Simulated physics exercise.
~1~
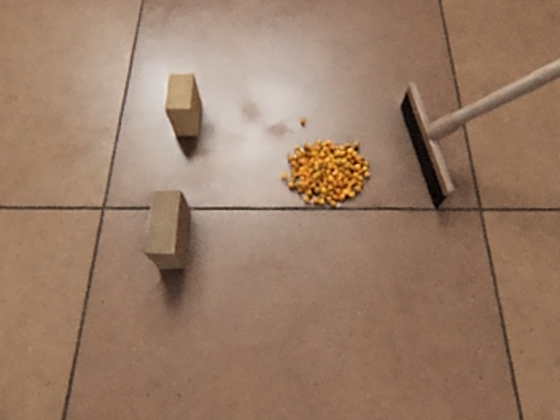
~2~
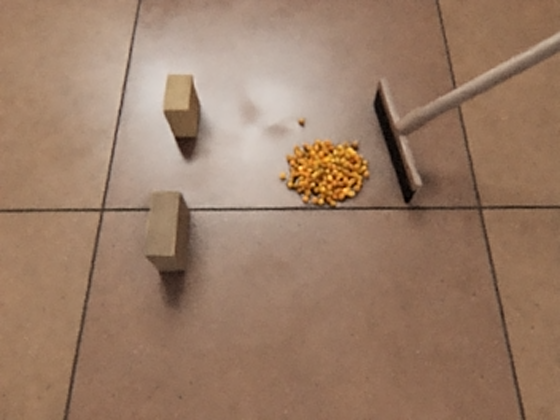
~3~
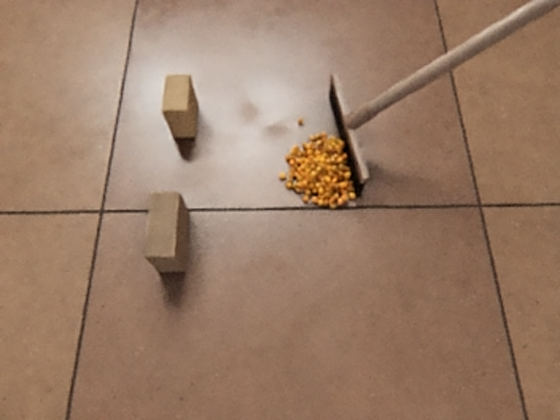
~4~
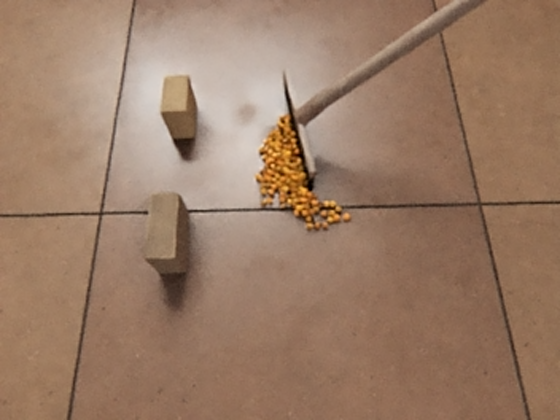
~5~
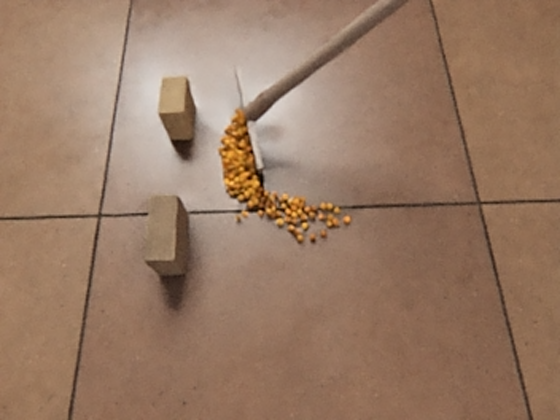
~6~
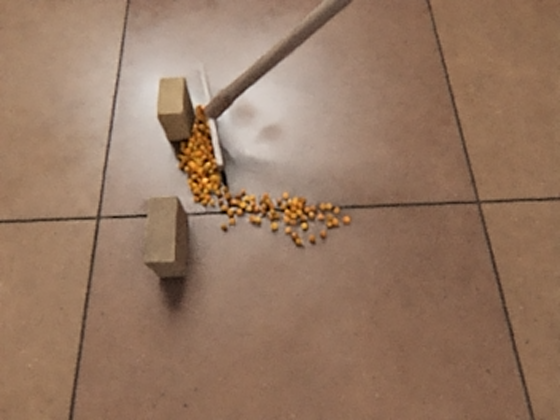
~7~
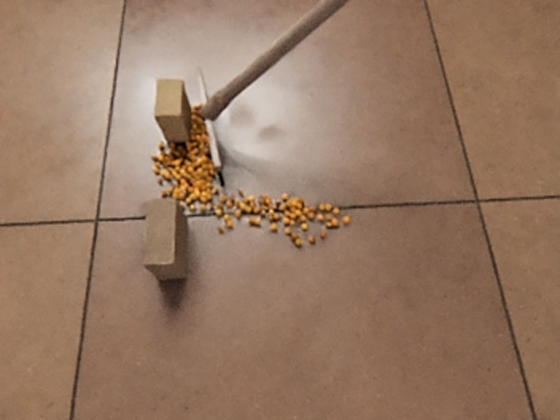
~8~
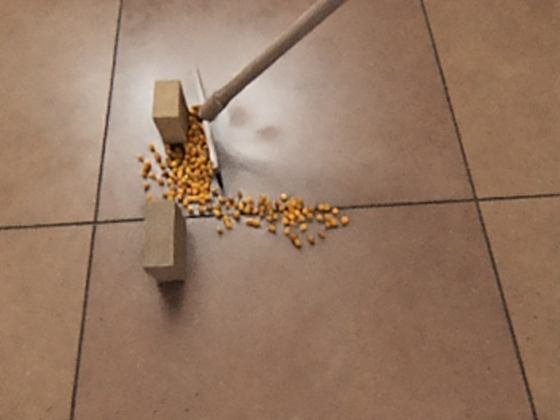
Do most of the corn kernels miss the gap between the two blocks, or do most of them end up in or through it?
Most of the kernels miss the gap and stay in front of the blocks. Only a smaller share ends up in or through it.
A squeegee on a long handle sweeps left across a tiled floor, pushing a pile of dried corn kernels toward two fixed blocks and leaving a trail behind. It stops by the far block, with some kernels spreading into the gap and most still in front.
